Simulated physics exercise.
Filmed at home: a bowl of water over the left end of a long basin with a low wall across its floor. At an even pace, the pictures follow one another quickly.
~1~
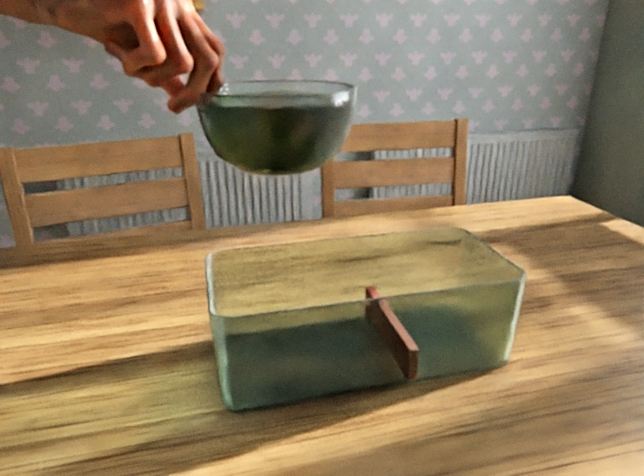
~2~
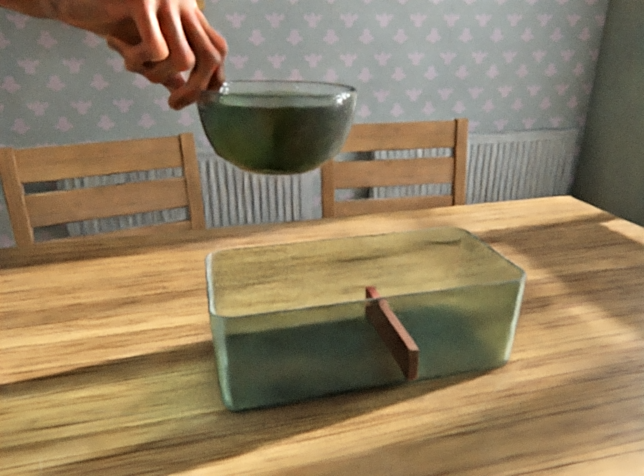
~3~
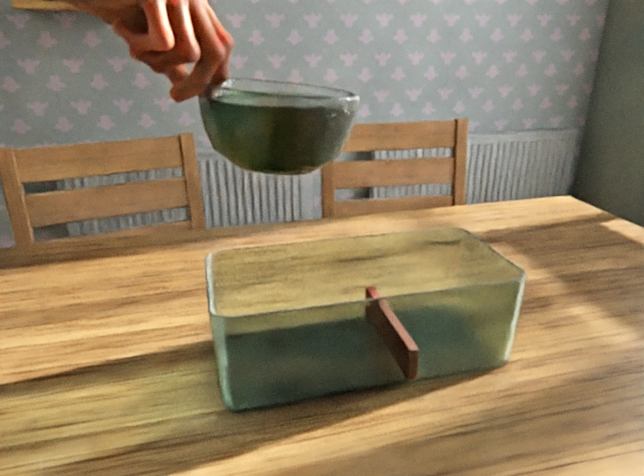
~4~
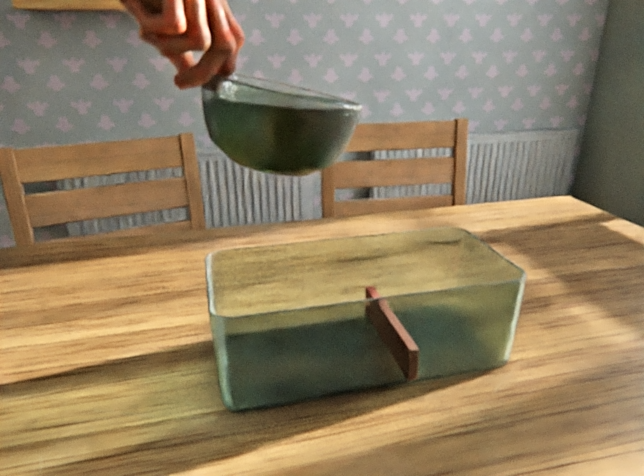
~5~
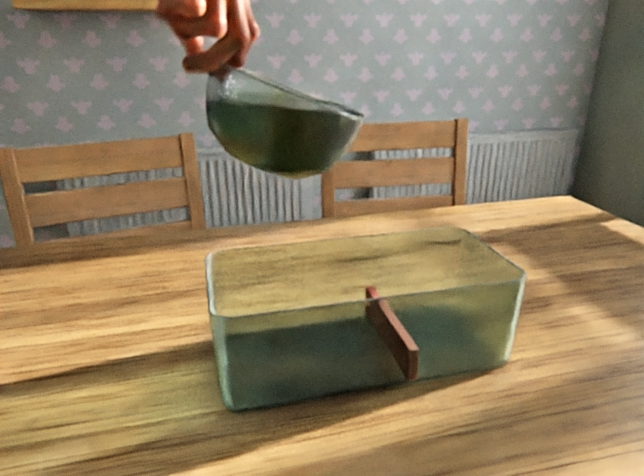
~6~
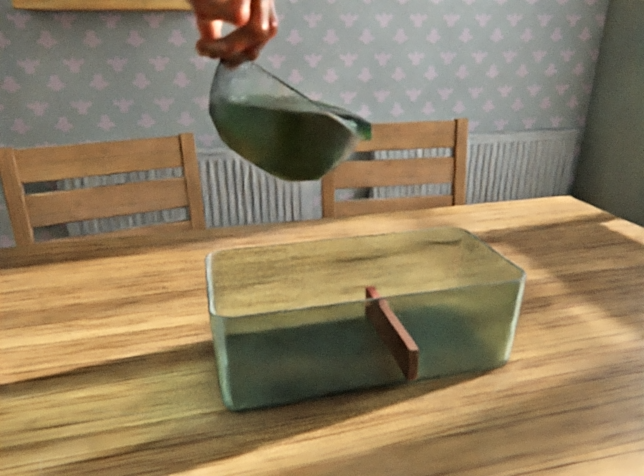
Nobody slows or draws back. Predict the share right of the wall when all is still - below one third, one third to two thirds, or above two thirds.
Most likely the right of the wall will hold one third or more, up to two thirds.
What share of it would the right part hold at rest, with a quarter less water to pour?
Estimate: Around 40 per cent.
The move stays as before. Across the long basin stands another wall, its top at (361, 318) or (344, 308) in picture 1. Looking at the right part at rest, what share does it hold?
Roughly 80 % and 90 %.
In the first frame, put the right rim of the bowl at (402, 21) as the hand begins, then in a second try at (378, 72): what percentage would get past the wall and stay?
Roughly 70 per cent, then roughly 65 per cent.
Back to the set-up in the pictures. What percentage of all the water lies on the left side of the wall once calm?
50 in a hundred.
A moment on, the bowl is tipped on its side and 17 per cent is still to pour, 3 is left of the wall and 29 right of it.
Next, the bowl is tipped right over and 2 per cent is still to pour, 34 is left of the wall and 53 right of it.
Then the bowl is tipped right over and 0 per cent is still to pour, 47 is left of the wall and 48 right of it.
Later the bowl is tipped right over and 0 per cent is still to pour, 49 is left of the wall and 48 right of it.
In the end 50 per cent lies left of the wall, 48 right of it and 3 outside.
